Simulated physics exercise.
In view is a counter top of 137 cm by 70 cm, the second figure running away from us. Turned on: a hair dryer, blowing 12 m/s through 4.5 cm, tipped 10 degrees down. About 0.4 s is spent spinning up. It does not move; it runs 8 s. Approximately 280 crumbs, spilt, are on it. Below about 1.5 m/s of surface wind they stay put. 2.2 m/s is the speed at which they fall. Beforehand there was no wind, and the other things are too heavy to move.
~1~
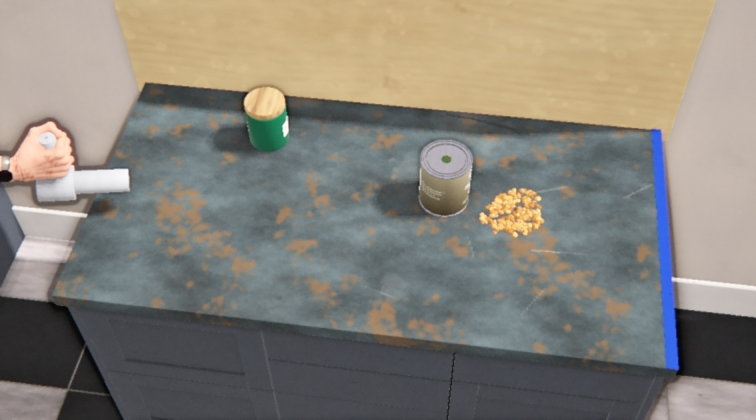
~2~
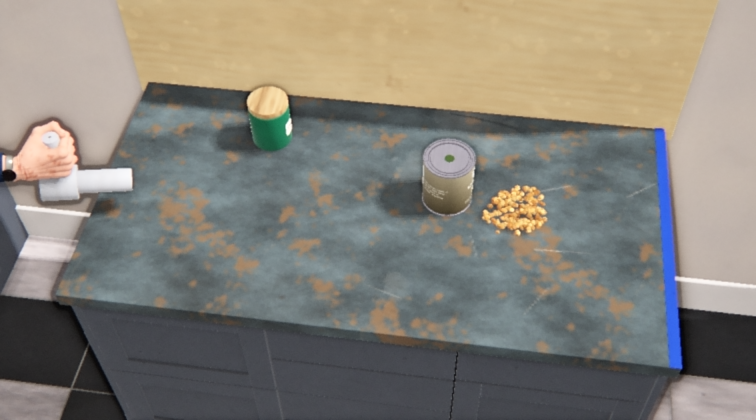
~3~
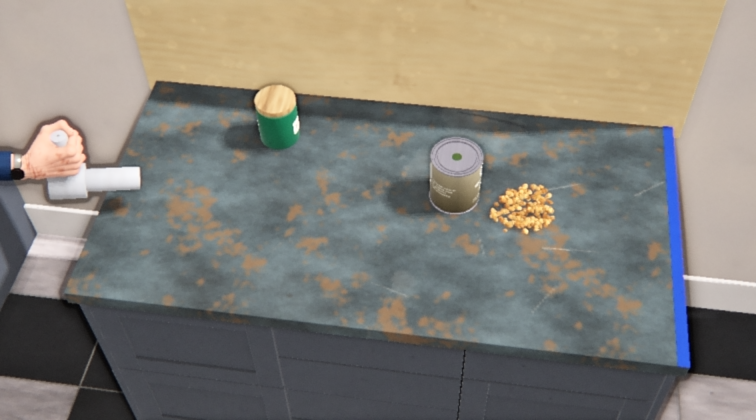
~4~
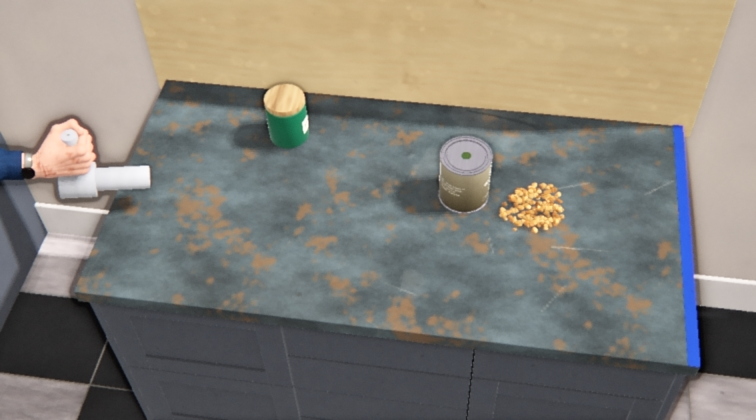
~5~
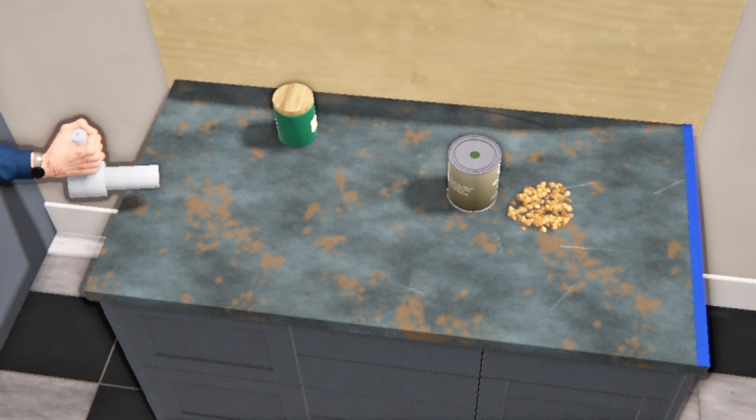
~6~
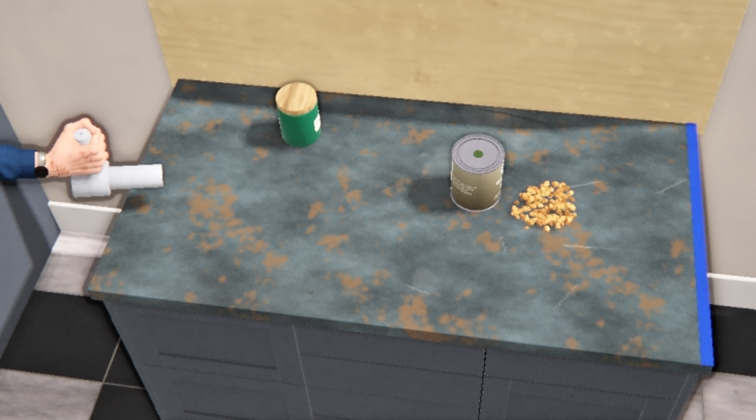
In the video, a hand at the left holds a hair dryer pointed across a mottled counter with a green jar, a tin and a patch of golden crumbs; the view shifts slightly while everything on the counter stays still.
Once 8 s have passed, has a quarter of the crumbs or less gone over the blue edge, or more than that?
My prediction: The spill over that edge stays at or below a quarter.
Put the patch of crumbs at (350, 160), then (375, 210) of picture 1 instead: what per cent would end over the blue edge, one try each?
Near 100 % for the first and near 20 % for the second.
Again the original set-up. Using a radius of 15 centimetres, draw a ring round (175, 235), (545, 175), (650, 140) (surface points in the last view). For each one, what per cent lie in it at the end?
In turn about 0 %, 80 %, 0 %.
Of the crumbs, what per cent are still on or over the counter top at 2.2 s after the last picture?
About 100 per cent remain.
Then, 1.2 s after the last picture the count stands so, 0 % are over the blue edge; the middle of those still in play is near (551, 208).
Then, 2.2 s after the last picture the count stands so, 0 % are over the blue edge; the middle of those still in play is near (551, 208).
Then, 4.0 s after the last picture the count stands so, 1 % are over the blue edge; the middle of those still in play is near (551, 208).
Then, 7.6 s after the last picture, at the end, 1 % are over the blue edge; the middle of those still in play is near (551, 208).
